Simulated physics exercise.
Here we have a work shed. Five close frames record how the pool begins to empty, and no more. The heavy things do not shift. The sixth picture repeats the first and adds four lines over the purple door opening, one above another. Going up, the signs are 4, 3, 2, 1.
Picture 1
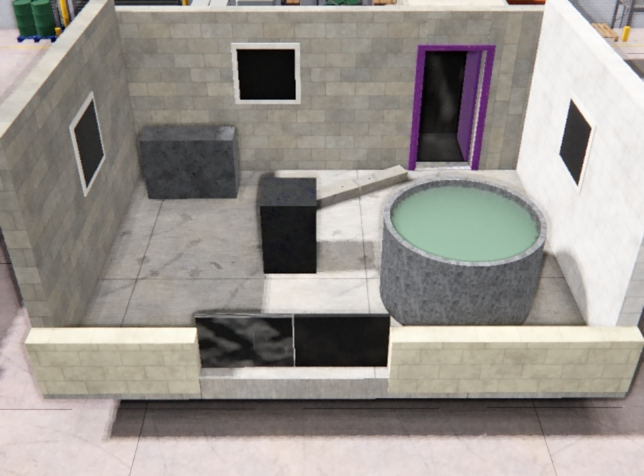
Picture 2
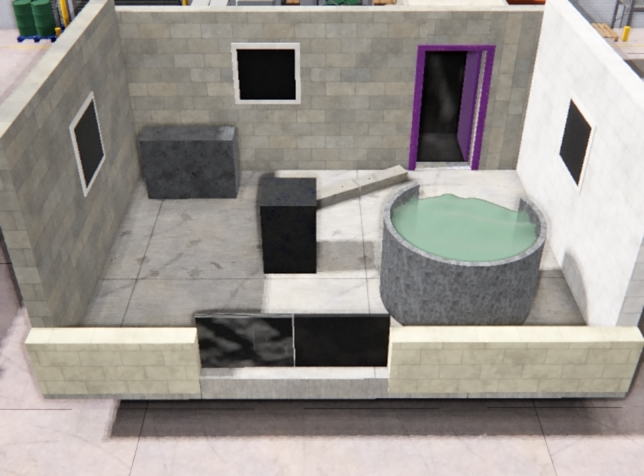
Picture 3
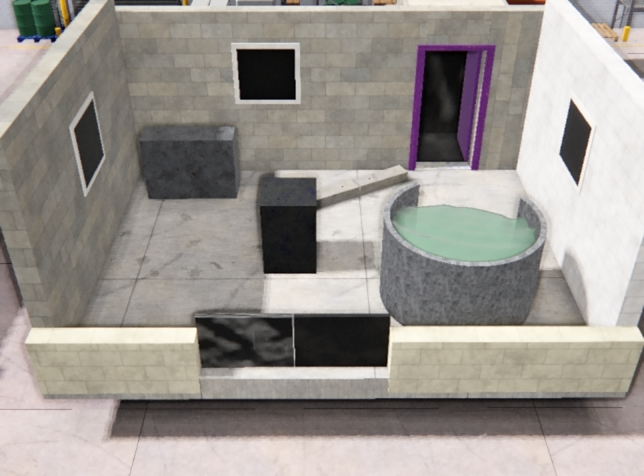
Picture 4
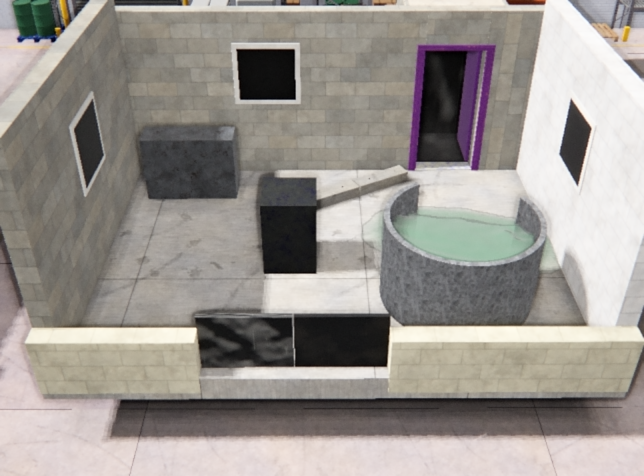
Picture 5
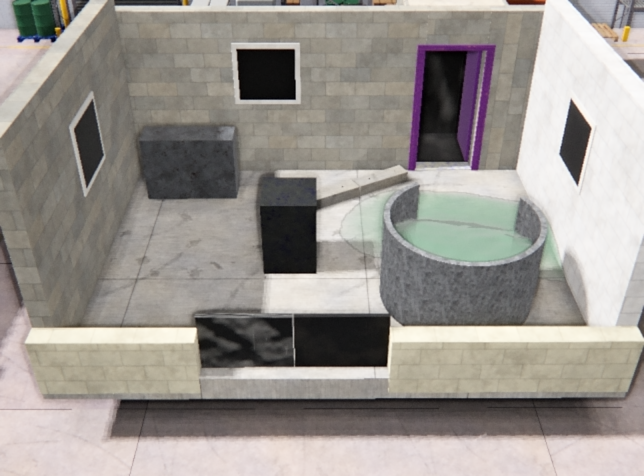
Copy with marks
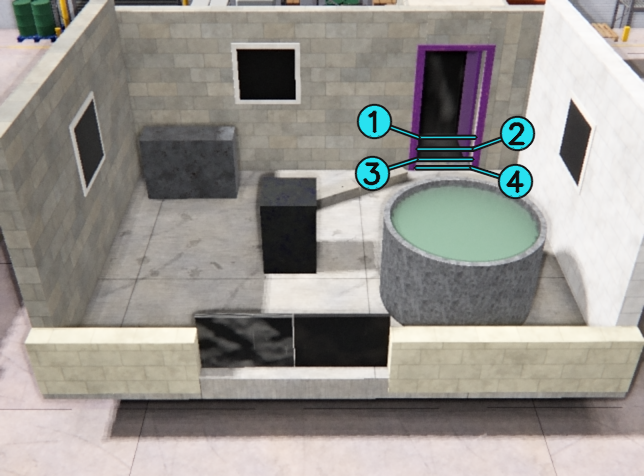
In a roofless work shed with block walls and a purple doorway, the far side of a round stone pool opens, and the pale green water inside sinks lower while a thin sheet spreads across the floor around it.
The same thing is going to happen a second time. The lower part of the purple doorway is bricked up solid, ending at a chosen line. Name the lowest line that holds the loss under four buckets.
Go for 1.
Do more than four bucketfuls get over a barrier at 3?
Yes, that goes wrong.
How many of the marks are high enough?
One of them.
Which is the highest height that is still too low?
The answer is 2.
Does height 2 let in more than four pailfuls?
Yes, it does.
In cyan, 1 at (446, 137); 2 at (445, 149); 3 at (444, 159); 4 at (443, 167); from the bottom up 4, 3, 2, 1.
If 1 is chosen, a splash gets over, under a bucket.
If 2 is chosen, about 10 bucketfuls get in.
If 3 is chosen, dozens of bucketfuls pour in.
If 4 is chosen, dozens of bucketfuls pour in.
